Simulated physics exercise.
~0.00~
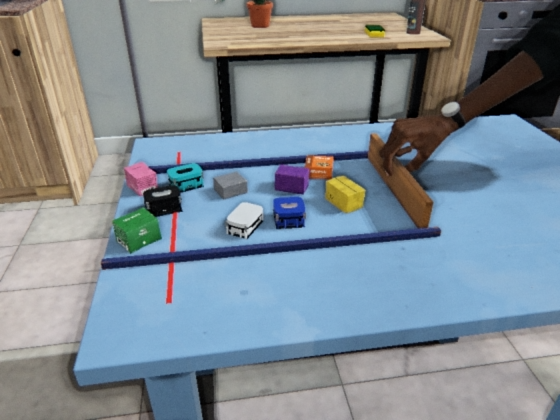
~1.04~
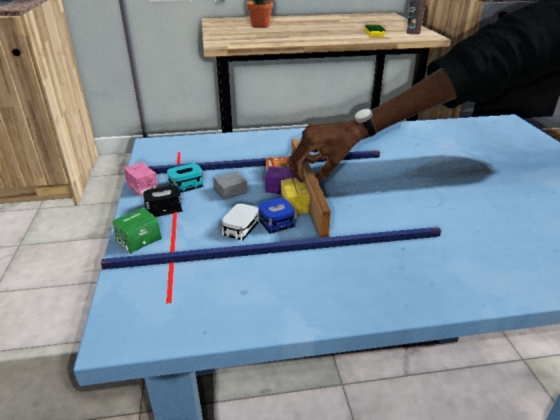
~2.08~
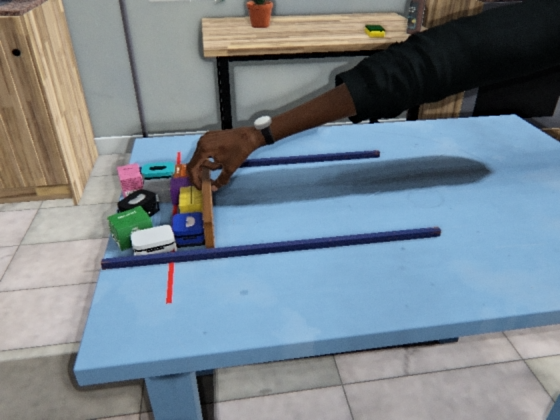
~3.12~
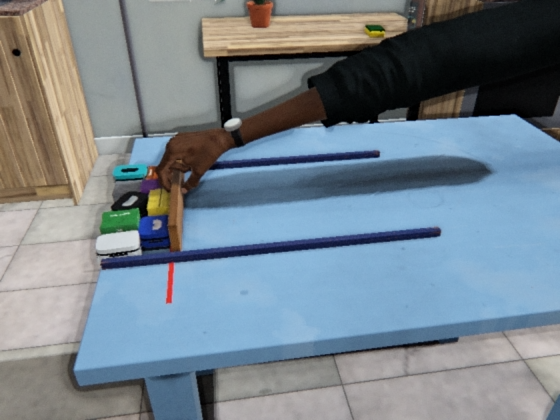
A hand slid an upright wooden board leftward between two dark blue rails on a blue table, gathering small colourful boxes and pushing them past the red tape until they were packed at the left end, with the pink one gone from view.
